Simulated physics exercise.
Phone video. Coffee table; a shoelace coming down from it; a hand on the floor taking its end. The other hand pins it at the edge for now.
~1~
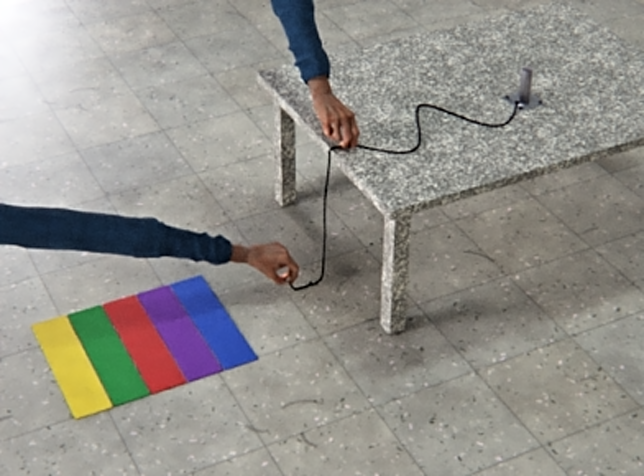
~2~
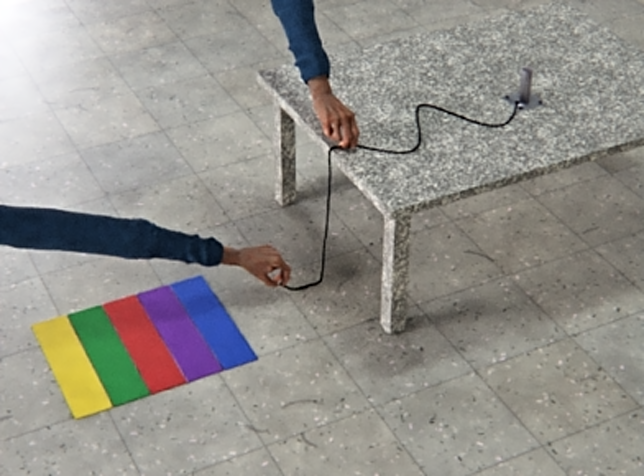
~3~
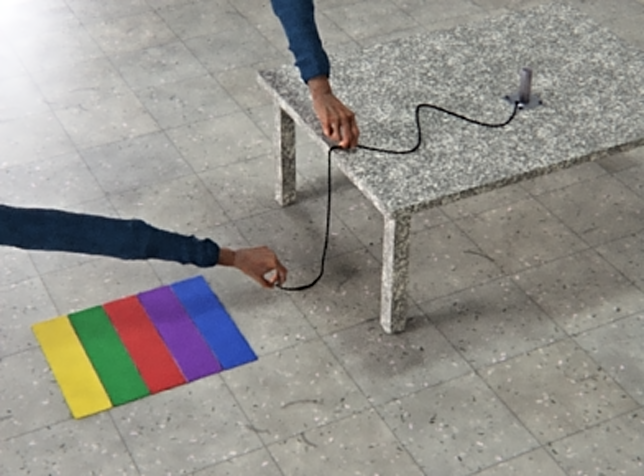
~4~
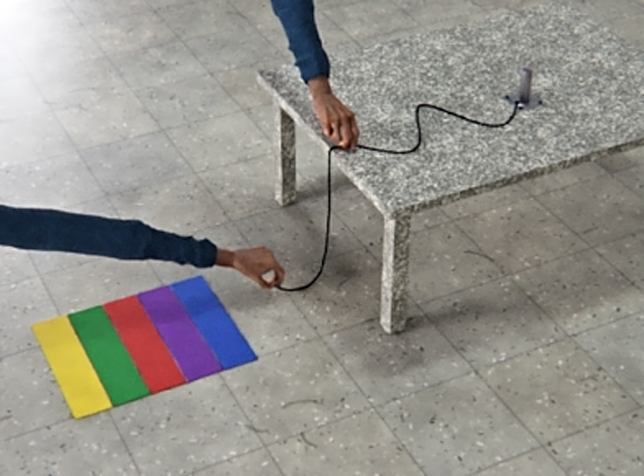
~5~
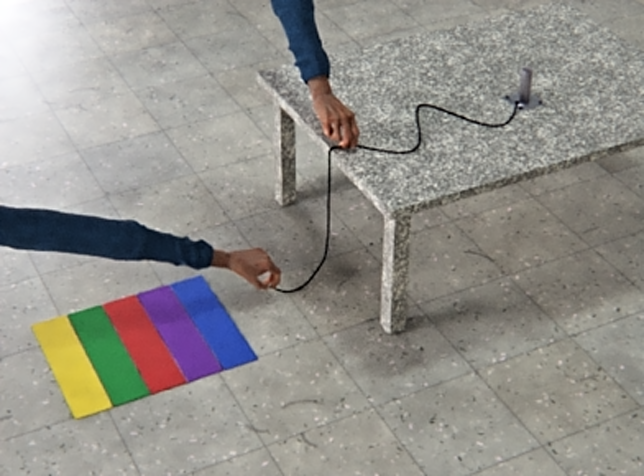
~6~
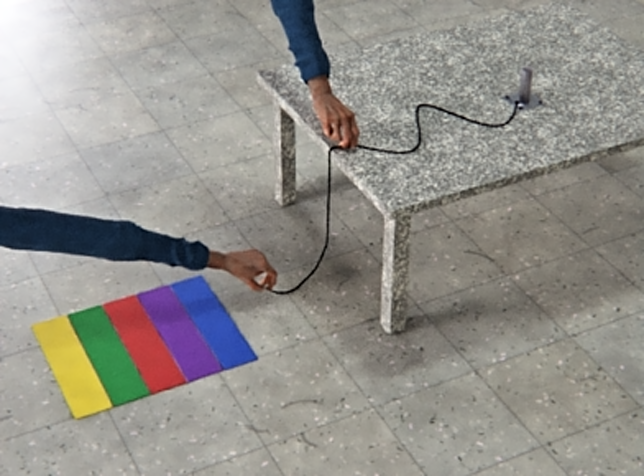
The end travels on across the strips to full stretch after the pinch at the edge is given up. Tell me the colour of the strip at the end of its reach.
It is yellow.
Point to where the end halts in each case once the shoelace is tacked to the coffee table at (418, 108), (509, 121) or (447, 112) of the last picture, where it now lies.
Per try (px, approx.): (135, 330), (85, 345), (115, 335).
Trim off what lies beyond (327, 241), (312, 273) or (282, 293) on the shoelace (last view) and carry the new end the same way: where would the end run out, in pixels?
I'd put it around (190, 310) for the first cut, (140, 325) for the second and (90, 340) for the third.
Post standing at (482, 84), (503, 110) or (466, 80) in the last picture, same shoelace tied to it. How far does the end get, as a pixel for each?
Per try, approx.: (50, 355); (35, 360); (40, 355).
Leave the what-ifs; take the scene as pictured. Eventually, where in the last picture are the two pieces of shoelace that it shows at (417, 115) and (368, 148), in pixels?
Final positions are (376, 138) and (277, 195), in that order.
A little later, end near (130, 329); over red.
Next, end near (91, 341); over green.
When it is tight, end near (68, 348); over yellow. It gets as far as the yellow strip.
